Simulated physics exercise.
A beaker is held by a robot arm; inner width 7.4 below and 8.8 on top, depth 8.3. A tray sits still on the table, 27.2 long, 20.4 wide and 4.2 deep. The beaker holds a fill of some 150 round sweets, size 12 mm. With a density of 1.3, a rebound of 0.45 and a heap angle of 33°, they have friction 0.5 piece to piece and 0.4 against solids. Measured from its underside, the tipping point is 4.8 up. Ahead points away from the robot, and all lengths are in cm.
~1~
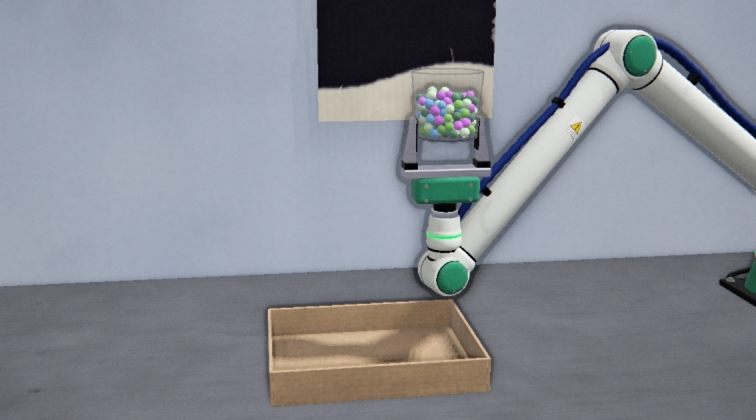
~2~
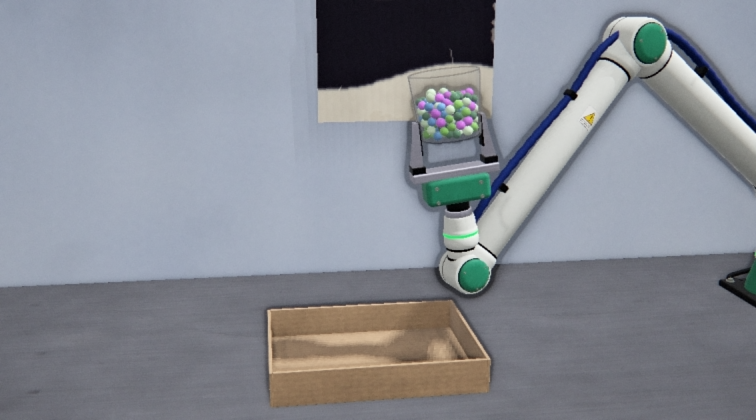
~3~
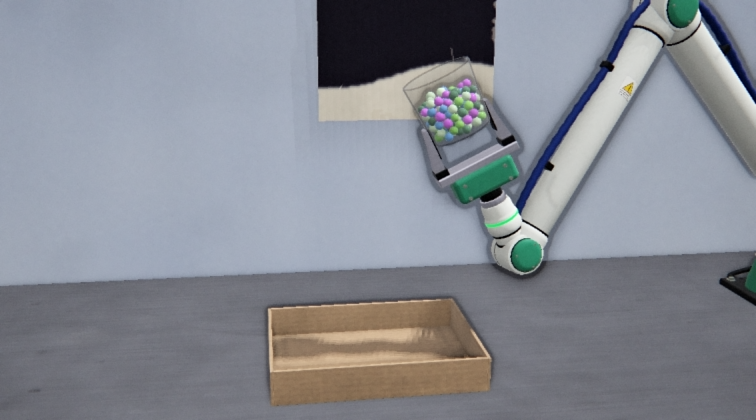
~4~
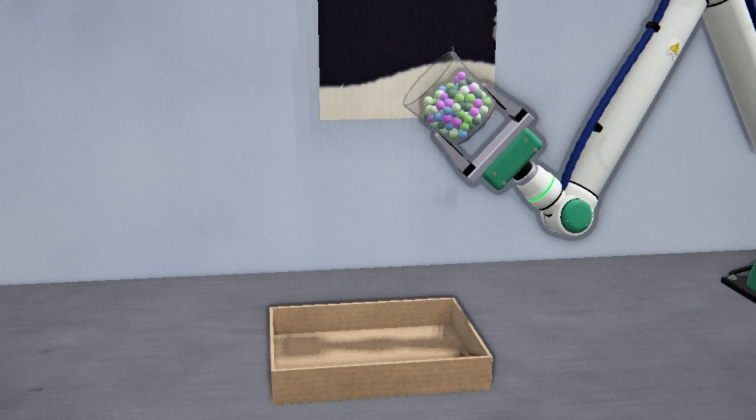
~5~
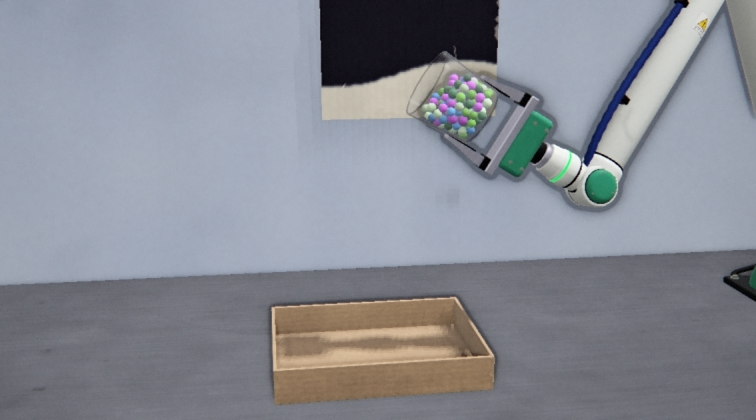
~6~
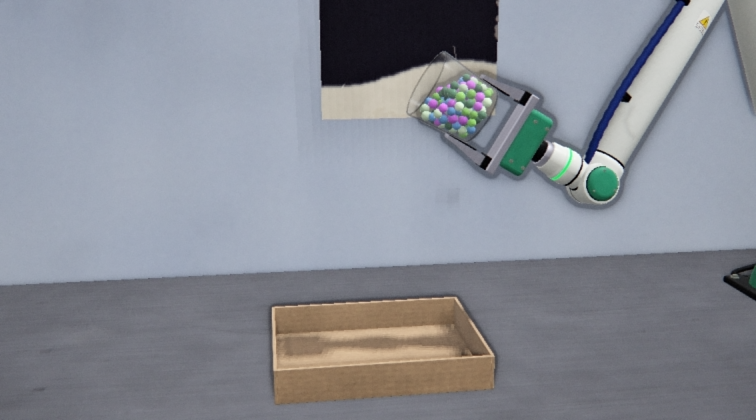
Above a cardboard-coloured tray on a grey table, a robot arm tilting a clear beaker of colourful round sweets to the left.
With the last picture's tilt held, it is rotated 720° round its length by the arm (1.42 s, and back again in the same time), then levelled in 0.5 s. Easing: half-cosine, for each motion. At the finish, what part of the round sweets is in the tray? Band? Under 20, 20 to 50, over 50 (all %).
Band: Under 20 %.
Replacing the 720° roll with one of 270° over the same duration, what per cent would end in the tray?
Then roughly 0 per cent.
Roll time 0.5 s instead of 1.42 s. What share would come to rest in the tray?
Around 5 %.
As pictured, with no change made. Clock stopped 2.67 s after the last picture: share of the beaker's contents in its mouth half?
It comes to around 30 per cent, more or less.
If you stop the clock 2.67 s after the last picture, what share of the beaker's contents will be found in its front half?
The answer works out at some 40 percent.
Then, 1.34 s later, tipped 59°, highest piece 39 above the table; 150 in the beaker.
Then, 2.67 s later, tipped 59°, highest piece 39 above the table; 149 in the beaker, 1 on the table or floor.
Then, 3.54 s later, upright, highest piece 39 above the table; 149 in the beaker, 1 on the table or floor.
Then, 4.24 s later, upright, highest piece 39 above the table; 149 in the beaker, 1 on the table or floor.
At rest, 149 in the beaker, 1 on the table or floor. That is 0 % in the tray.
